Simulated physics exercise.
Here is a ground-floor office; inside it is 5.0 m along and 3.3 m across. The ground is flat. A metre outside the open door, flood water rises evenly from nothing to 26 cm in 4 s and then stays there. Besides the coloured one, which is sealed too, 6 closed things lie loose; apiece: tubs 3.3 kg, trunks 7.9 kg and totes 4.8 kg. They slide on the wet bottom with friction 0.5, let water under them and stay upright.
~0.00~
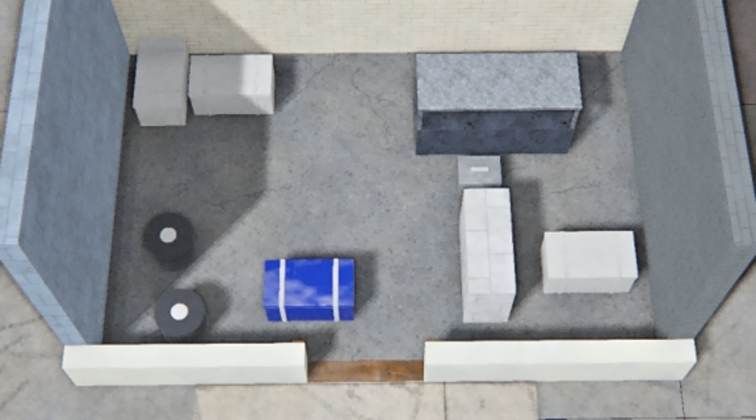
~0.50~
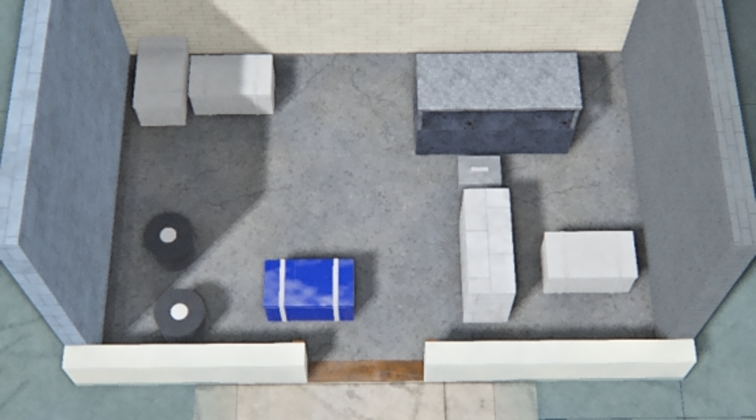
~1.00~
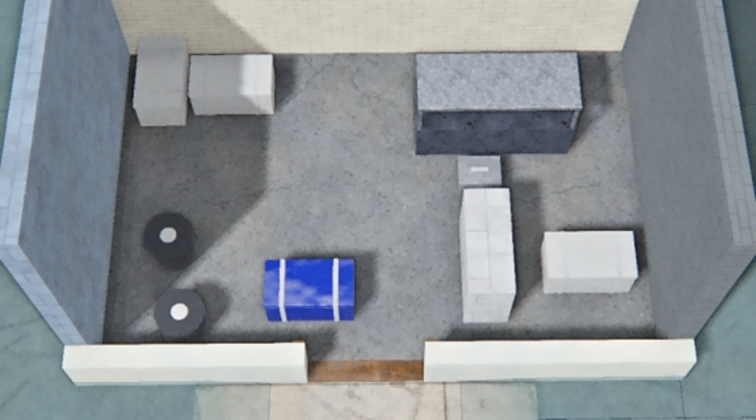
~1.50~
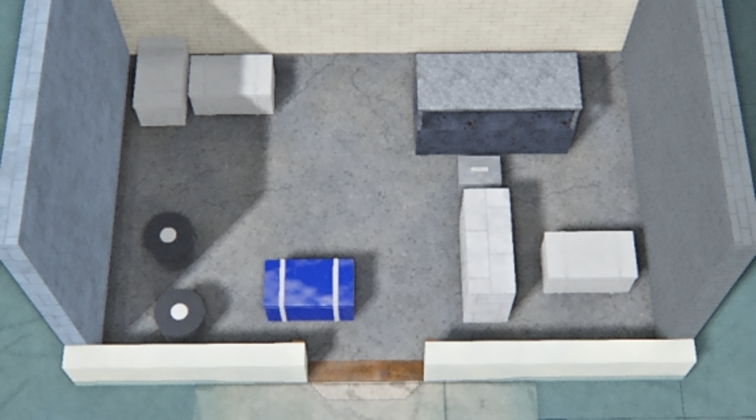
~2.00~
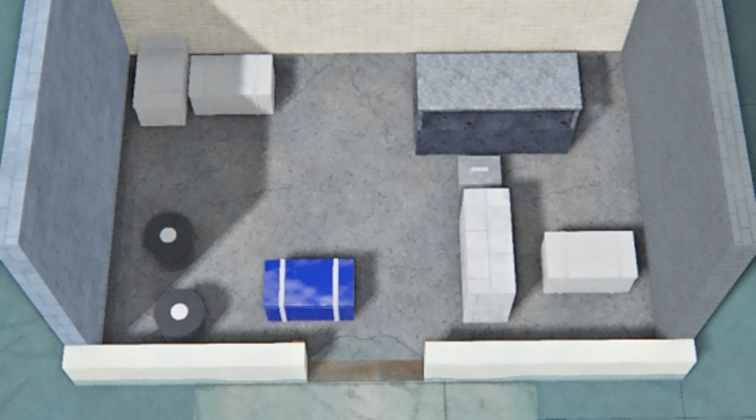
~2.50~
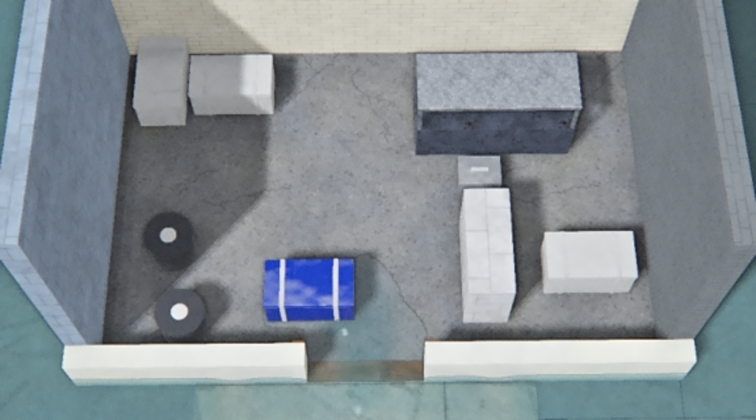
A grey-floored room with a cream back wall, blue-grey side walls and a doorway gap in its low front wall is seen from high above. A blue trunk with white bands sits near the doorway, two dark round objects and pale boxes at left, and a large grey block and white boxes at right. Shallow bluish water spreads over the paving outside, then thinly across the threshold, while the objects and camera stay still.
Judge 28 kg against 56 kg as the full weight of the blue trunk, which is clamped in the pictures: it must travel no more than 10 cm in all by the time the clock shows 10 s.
I expect that neither load is enough.
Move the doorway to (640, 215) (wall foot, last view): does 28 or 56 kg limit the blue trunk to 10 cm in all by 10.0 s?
In that case only the higher weight holds it.
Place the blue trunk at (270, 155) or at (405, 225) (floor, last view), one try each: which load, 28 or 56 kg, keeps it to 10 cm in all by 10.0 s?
In that order: It takes the larger; neither holds.
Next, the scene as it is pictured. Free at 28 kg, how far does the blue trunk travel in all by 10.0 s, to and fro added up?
Some 200 cm in all.
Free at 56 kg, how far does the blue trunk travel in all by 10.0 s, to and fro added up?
About 60 cm.
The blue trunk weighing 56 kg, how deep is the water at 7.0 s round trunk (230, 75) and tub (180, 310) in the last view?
Roughly 6 and 5 cm.
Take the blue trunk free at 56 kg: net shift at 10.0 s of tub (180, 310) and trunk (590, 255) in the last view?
In that order: 200 cm, 40 cm.
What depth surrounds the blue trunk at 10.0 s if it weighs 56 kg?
Roughly 12 cm.
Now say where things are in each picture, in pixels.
The blue trunk at (309, 282) rests on the ground; water covers 0.0 m2; 0 of 7 have shifted, in the first picture.
The blue trunk at (309, 282), on the bottom; 0.0 m2 under water; 0 of 7 have shifted, in the second picture.
The blue trunk at (309, 282) rests on the ground; water covers 0.0 m2; 0 of 7 have shifted, in the third picture.
The blue trunk at (309, 282), on the bottom; water covers 0.0 m2; 0 of 7 have shifted, in the fourth picture.
The blue trunk at (309, 282) rests on the ground; 0.1 m2 under water; 0 of 7 have shifted, in the fifth picture.
The blue trunk at (309, 282), on the bottom; 0.6 m2 under water; 0 of 7 have shifted, in the sixth picture.
After 3.5 s the blue trunk would be 14 cm from its start with 28 kg and 0 cm from its start with 56 kg; 6 cm of water round it then.
After 4.5 s the blue trunk would be 74 cm from its start with 28 kg and 6 cm from its start with 56 kg; 7 cm of water round it then.
After 7.0 s the blue trunk would be 163 cm from its start with 28 kg and 45 cm from its start with 56 kg; 7 cm of water round it then.
After 10.0 s the blue trunk would be 188 cm from its start with 28 kg and 61 cm from its start with 56 kg; 12 cm of water round it then.
